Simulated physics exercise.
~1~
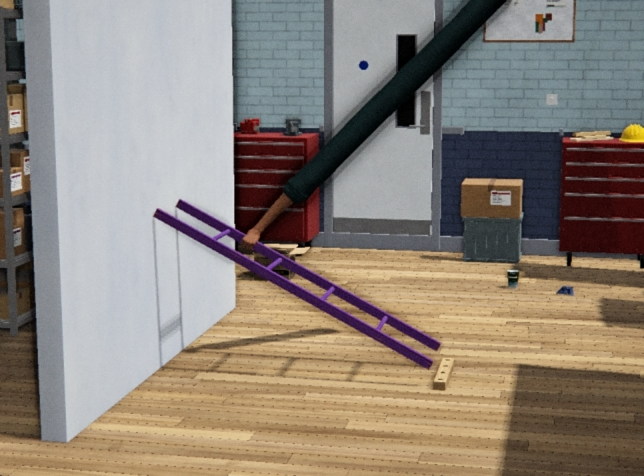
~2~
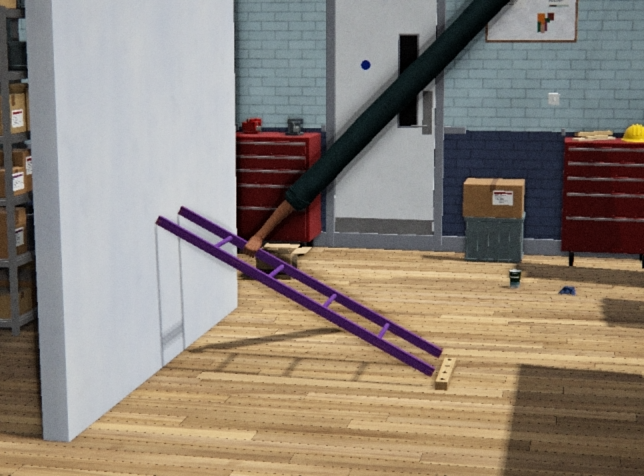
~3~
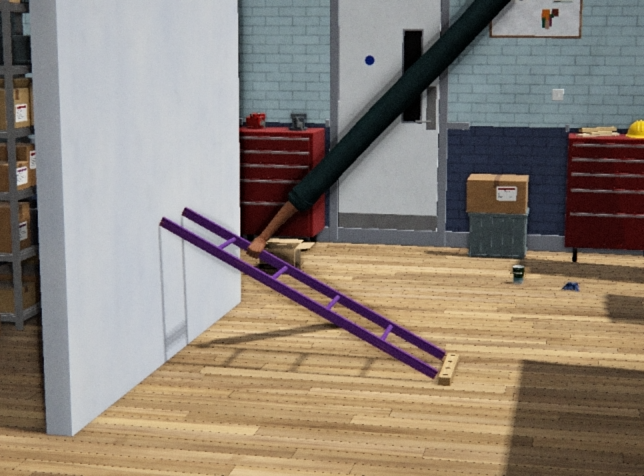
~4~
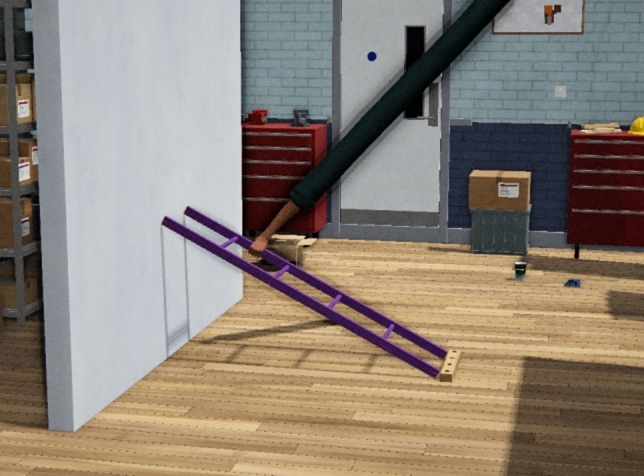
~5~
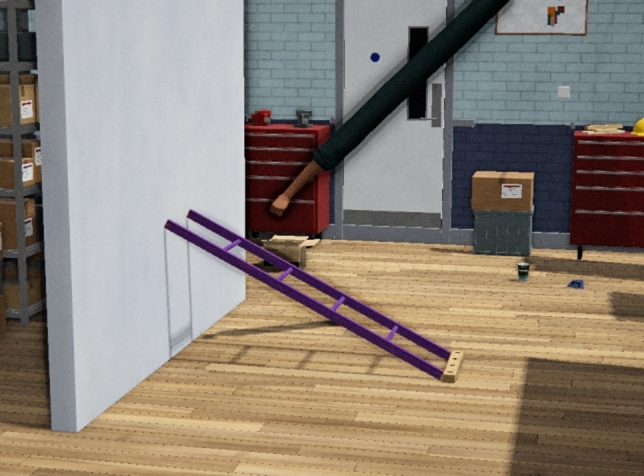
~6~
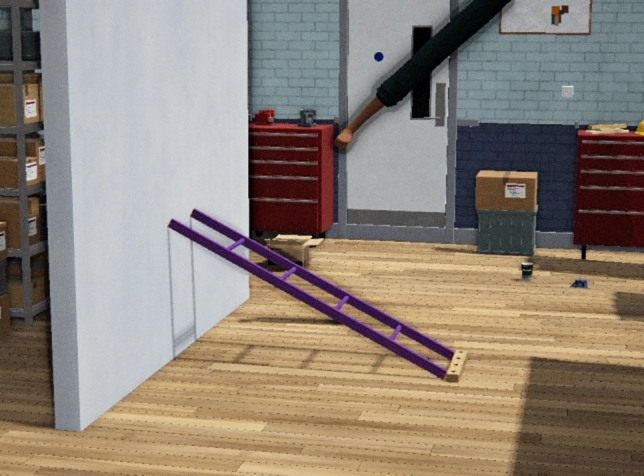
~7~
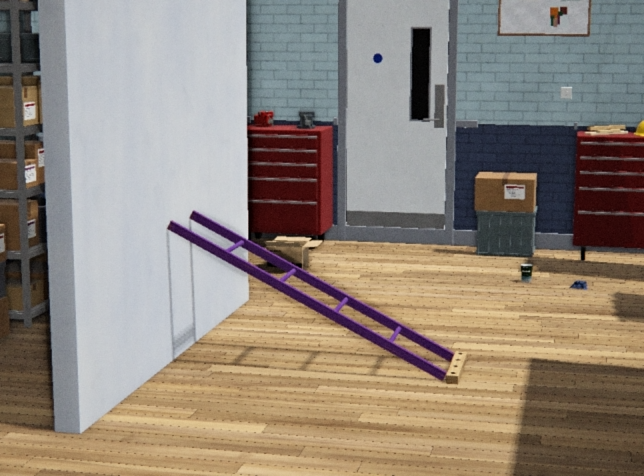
A purple ladder-like rack leans at a low slant against a pale wall panel on the left of a workshop, seen from slightly above by a gently swaying camera. Its foot meets a small wooden strip on the plank floor, while red tool cabinets, a grey door and a cardboard box stand behind. A dark-sleeved arm reaches down from the upper right, its hand at the rack's upper part. The hand lets go, draws back up past the door and leaves the view. The rack stays leaning, at rest against the panel.
